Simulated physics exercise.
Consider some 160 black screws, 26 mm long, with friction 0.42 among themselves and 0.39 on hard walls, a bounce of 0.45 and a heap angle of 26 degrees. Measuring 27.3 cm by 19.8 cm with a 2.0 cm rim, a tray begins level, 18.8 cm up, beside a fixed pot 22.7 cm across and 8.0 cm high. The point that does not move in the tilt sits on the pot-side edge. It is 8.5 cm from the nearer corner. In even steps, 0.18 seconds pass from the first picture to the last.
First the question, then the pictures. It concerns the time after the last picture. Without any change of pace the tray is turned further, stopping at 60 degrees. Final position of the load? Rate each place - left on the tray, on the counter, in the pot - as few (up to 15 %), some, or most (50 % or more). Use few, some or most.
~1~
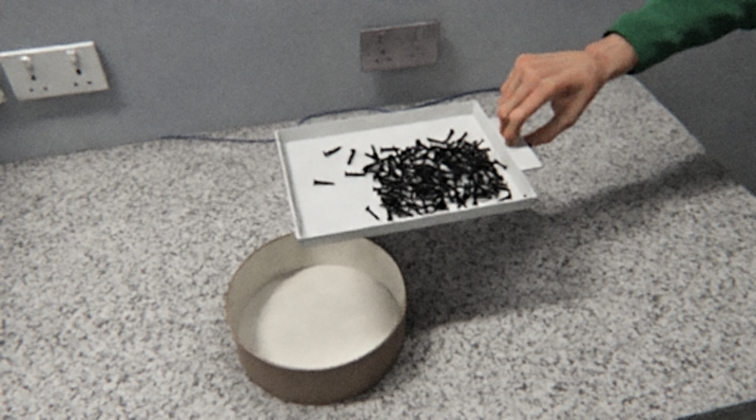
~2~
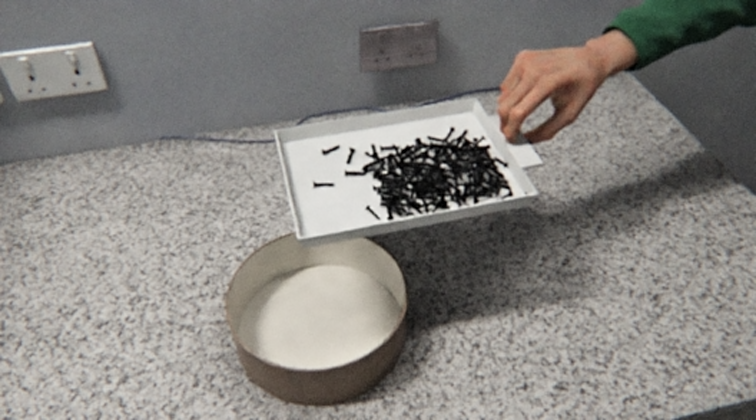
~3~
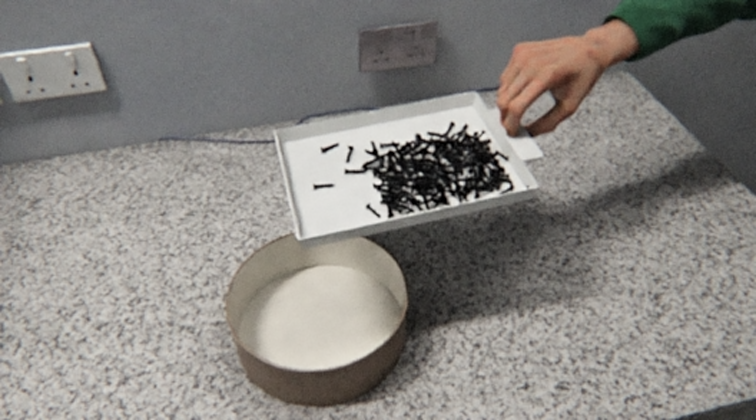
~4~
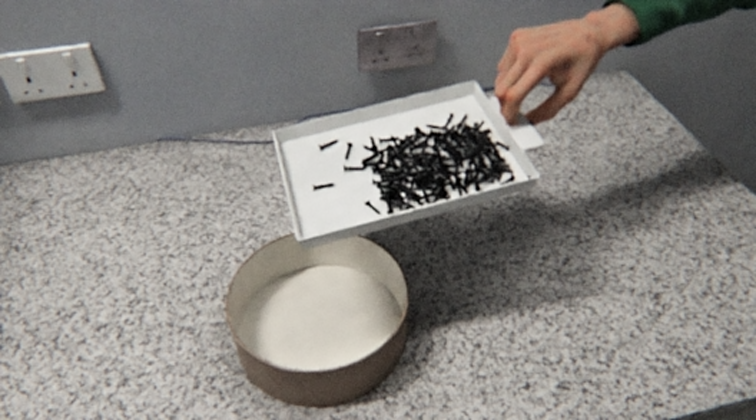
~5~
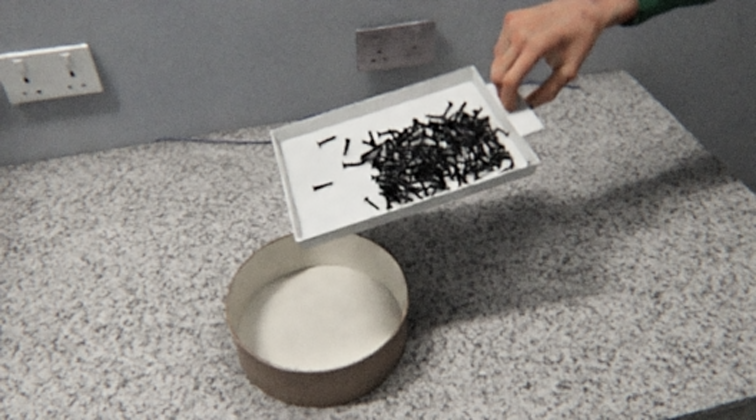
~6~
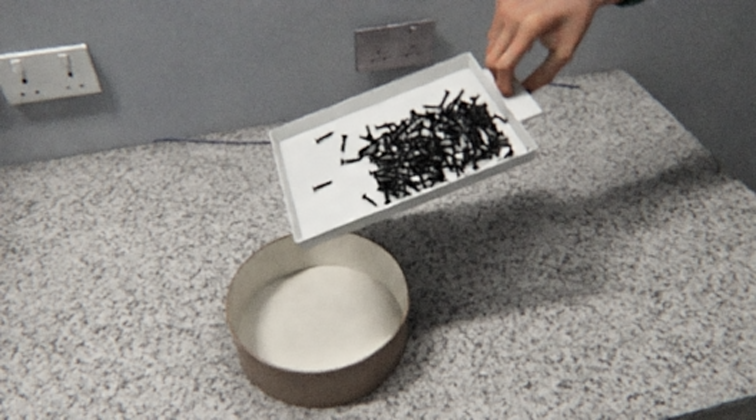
Tray: Some; counter: Some; pot: Some.
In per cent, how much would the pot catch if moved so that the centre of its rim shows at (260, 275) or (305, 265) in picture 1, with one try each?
I'd say some 70 per cent for the first and some 45 per cent for the second.
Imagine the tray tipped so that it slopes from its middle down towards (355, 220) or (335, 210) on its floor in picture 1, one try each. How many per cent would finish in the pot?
Near 65 and 70 per cent, in that order.
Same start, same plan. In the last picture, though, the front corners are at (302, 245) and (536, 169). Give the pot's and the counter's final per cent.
That works out as pot 55 and counter 0.
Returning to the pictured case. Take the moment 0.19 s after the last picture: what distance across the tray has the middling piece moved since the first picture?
1 cm.
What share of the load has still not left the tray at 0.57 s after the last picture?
I'd say close to 40 per cent.
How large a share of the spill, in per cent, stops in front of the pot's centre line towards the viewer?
Share: Roughly 10 %.
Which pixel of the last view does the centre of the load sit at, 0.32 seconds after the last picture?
Near pixel (332, 148).
Then, 0.19 s after the last picture, tilt 38 degrees; the tray holds 100 %, the pot 0 %.
Then, 0.32 s after the last picture, tilt 54 degrees; the tray holds 100 %, the pot 0 %.
Then, 0.57 s after the last picture, tilt 60 degrees; the tray holds 40 %, the pot 10 %.
In the end, tray 30 %, counter 35 %, pot 35 %.
